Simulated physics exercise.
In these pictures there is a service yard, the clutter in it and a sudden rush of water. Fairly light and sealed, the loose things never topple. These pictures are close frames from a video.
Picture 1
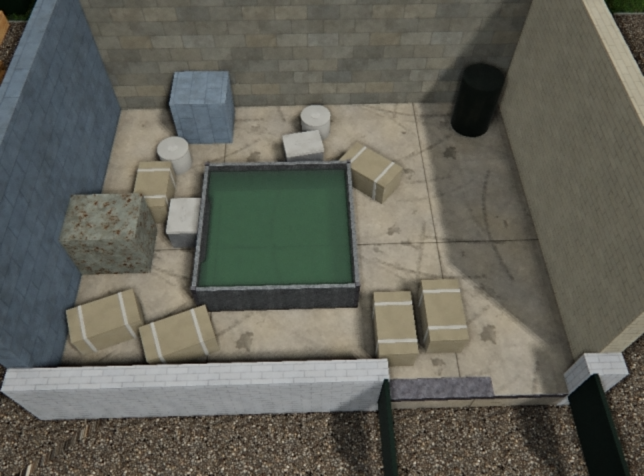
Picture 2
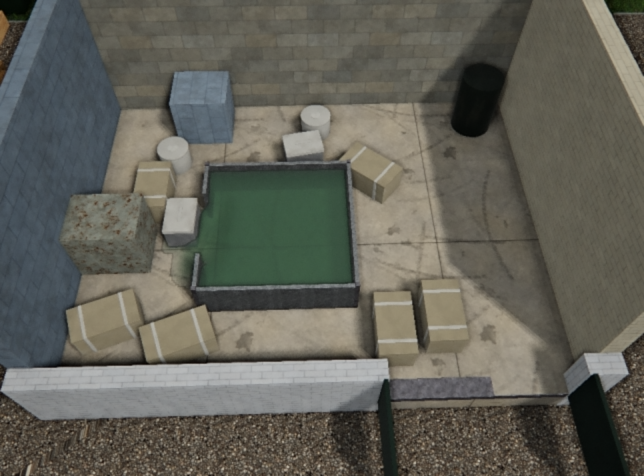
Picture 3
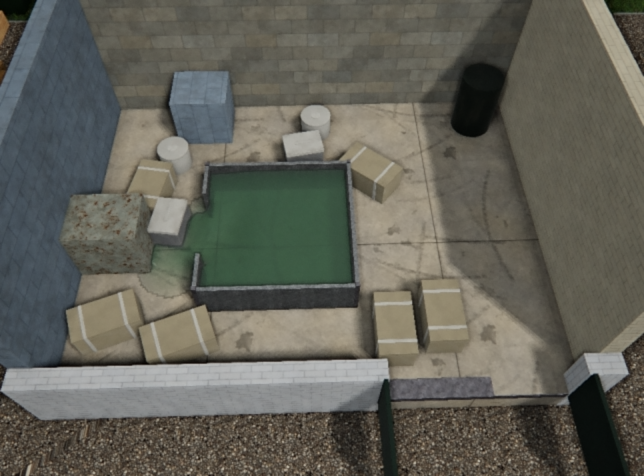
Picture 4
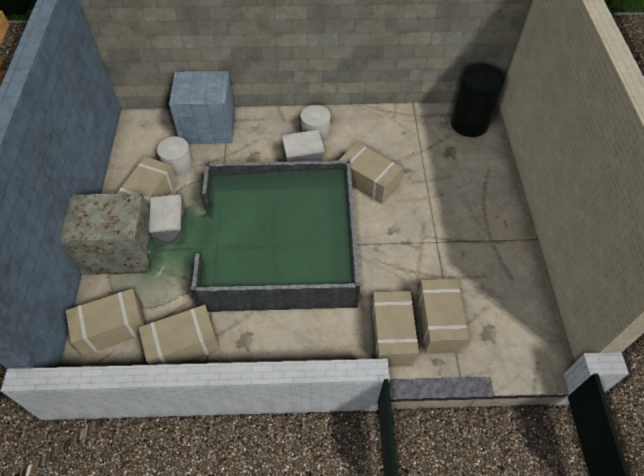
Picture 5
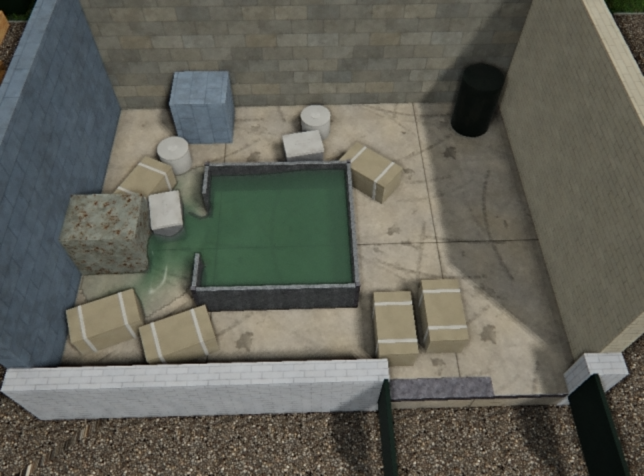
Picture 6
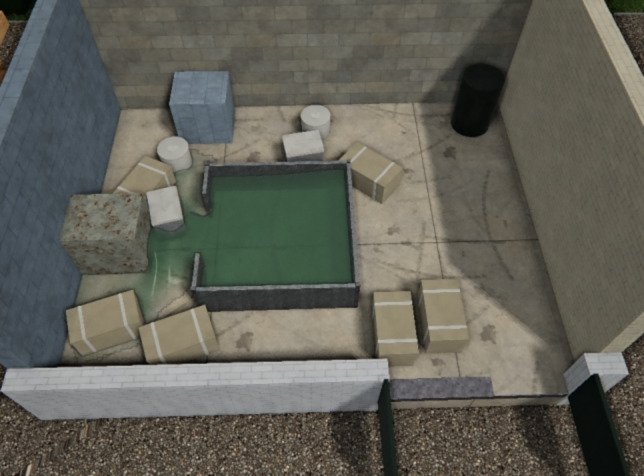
The video shows a walled yard scattered with boxes and blocks around a tank of green water; the tank's left side opens, water spreads onto the floor, and a nearby white block and cardboard box shift slightly.
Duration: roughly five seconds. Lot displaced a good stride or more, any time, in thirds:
A third to two thirds of the things get pushed well away.
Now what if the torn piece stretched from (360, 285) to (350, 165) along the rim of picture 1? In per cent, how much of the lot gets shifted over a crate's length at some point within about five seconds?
I make it 40 per cent.
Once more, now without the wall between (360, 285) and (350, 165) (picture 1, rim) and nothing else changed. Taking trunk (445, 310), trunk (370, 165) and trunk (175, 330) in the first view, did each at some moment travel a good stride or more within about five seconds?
One after another: Goes the distance, then goes the distance, then never gets that far.
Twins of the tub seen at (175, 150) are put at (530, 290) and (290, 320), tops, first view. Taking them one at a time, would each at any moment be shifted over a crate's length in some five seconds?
Stays put, displaced.
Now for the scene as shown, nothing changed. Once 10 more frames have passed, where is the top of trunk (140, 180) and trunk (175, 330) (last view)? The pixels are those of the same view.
Look for them at about (116, 139) and about (205, 341).
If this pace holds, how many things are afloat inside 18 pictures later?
The total is 4.
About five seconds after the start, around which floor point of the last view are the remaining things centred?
Average floor point: Approx. (293, 214).
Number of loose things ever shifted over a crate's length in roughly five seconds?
That gives 5.
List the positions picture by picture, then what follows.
The first frame shows a chest at (184, 214) rests on the ground; a trunk at (152, 183) rests on the ground; 0 of 10 have shifted.
The second frame shows a chest at (180, 214), on the bottom, close to its start; a trunk at (152, 183) rests on the ground; 0 of 10 have shifted.
The third frame shows a chest at (168, 215), on the bottom, close to its start; a trunk at (148, 182) rests on the ground, close to its start; 2 of 10 have shifted.
The fourth frame shows a chest at (165, 212), on the bottom, close to its start; a trunk at (144, 181), on the bottom, close to its start; 2 of 10 have shifted.
The fifth frame shows a chest at (165, 208), on the bottom, close to its start; a trunk at (142, 181), on the bottom, close to its start; 2 of 10 have shifted.
The sixth frame shows a chest at (164, 204) rests on the ground, close to its start; a trunk at (142, 181), on the bottom, close to its start; 2 of 10 have shifted.
A moment on, 1 of 10 are well off their spots; 0 afloat.
Next, 3 of 10 are well off their spots; 1 afloat.
Later, 5 of 10 are well off their spots; 4 afloat.
In the end, 5 of 10 are well off their spots, and 5 have been at some point; 5 afloat.
